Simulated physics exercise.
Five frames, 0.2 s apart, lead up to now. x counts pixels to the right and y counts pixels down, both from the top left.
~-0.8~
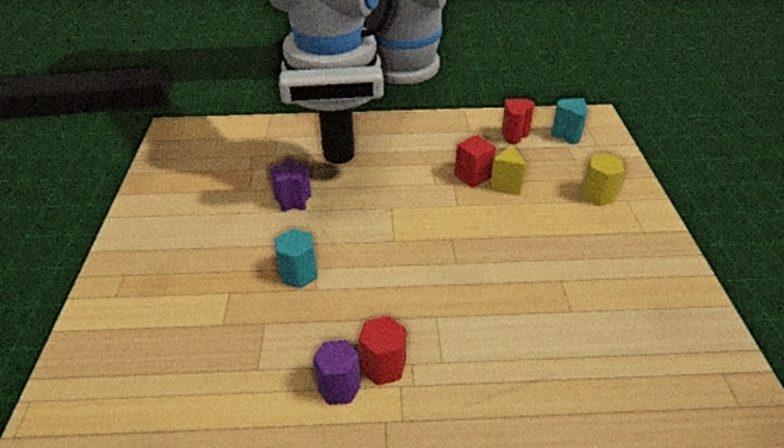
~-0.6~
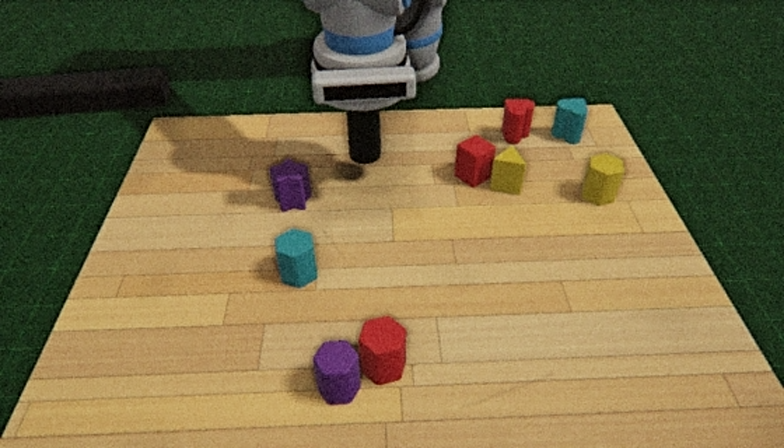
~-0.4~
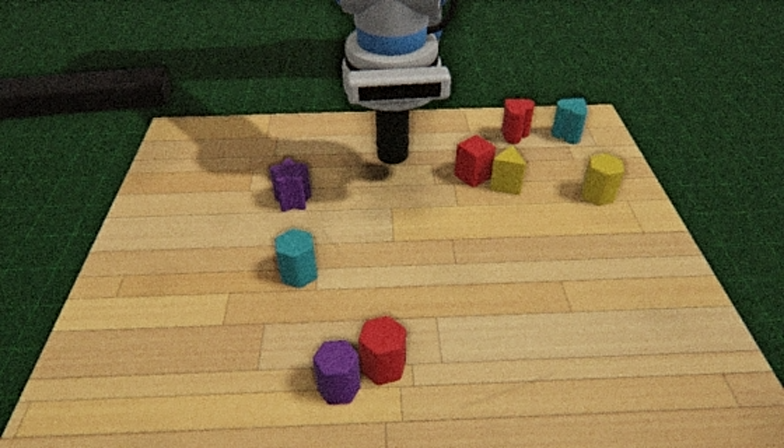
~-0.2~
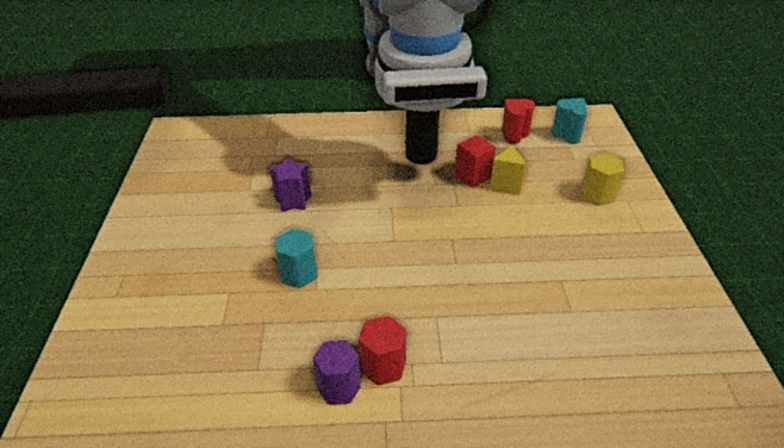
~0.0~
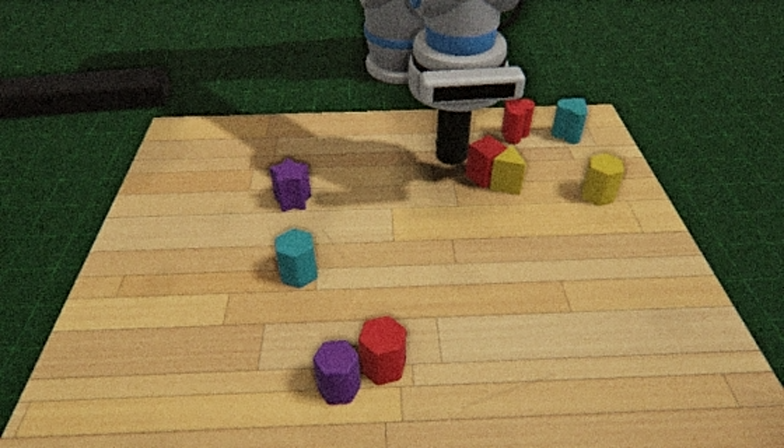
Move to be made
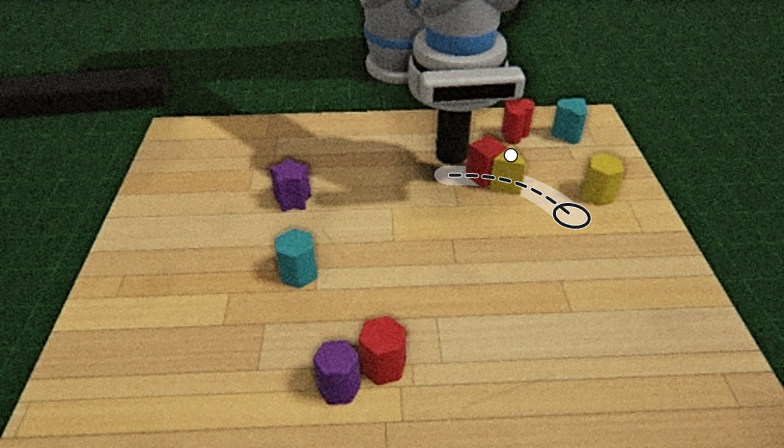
A robot arm at the top holds a black bar upright and glides steadily right over a pale wooden board on green ground, seen from above by a still camera. A purple star, teal block, and purple and red blocks sit left and centre, with red, yellow and teal pieces upper right. The bar nears the red block and nudges it slightly right, against the yellow triangular piece.
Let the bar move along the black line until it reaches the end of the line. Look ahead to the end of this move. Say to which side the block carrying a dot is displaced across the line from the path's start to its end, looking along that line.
It goes right.
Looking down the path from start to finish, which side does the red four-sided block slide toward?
It's pushed left.
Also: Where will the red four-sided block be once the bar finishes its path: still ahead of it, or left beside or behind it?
By the time the path ends, the red four-sided block has slid off to the side or behind.
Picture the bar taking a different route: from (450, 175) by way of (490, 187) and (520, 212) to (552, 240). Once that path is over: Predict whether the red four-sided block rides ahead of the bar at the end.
At that point it is off to one side or behind.
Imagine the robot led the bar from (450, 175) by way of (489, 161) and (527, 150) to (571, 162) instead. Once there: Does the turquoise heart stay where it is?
Yes, I think so.
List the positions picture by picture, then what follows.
In the first frame, tip of the bar at (339, 156), middles of tops, red four-sided block at (476, 145), yellow triangular piece at (511, 155), red heart at (519, 105), yellow six-sided block at (607, 163).
In the second frame, bar at (365, 156), nothing pushed.
In the third frame, bar at (393, 156), nothing pushed.
In the fourth frame, bar at (421, 156), nothing pushed.
In the fifth frame, bar at (451, 157), red four-sided block at (488, 145), yellow triangular piece at (511, 155), red heart at (519, 105), yellow six-sided block at (607, 163).
The line goes from (450, 175) by way of (494, 178) and (536, 191) to (572, 216); the dot is on the yellow triangular piece.
On the path given first. One third of the way, bar at (497, 159); red four-sided block at (534, 150), turned 20° clockwise; yellow triangular piece at (543, 165), turned 30° clockwise.
Two thirds of the way, bar at (540, 173); red four-sided block at (573, 156), turned 20° clockwise; yellow triangular piece at (566, 175), turned 40° clockwise.
At the end, bar at (577, 197); red four-sided block at (583, 159); yellow triangular piece at (605, 198); red heart unmoved; yellow six-sided block at (621, 164).
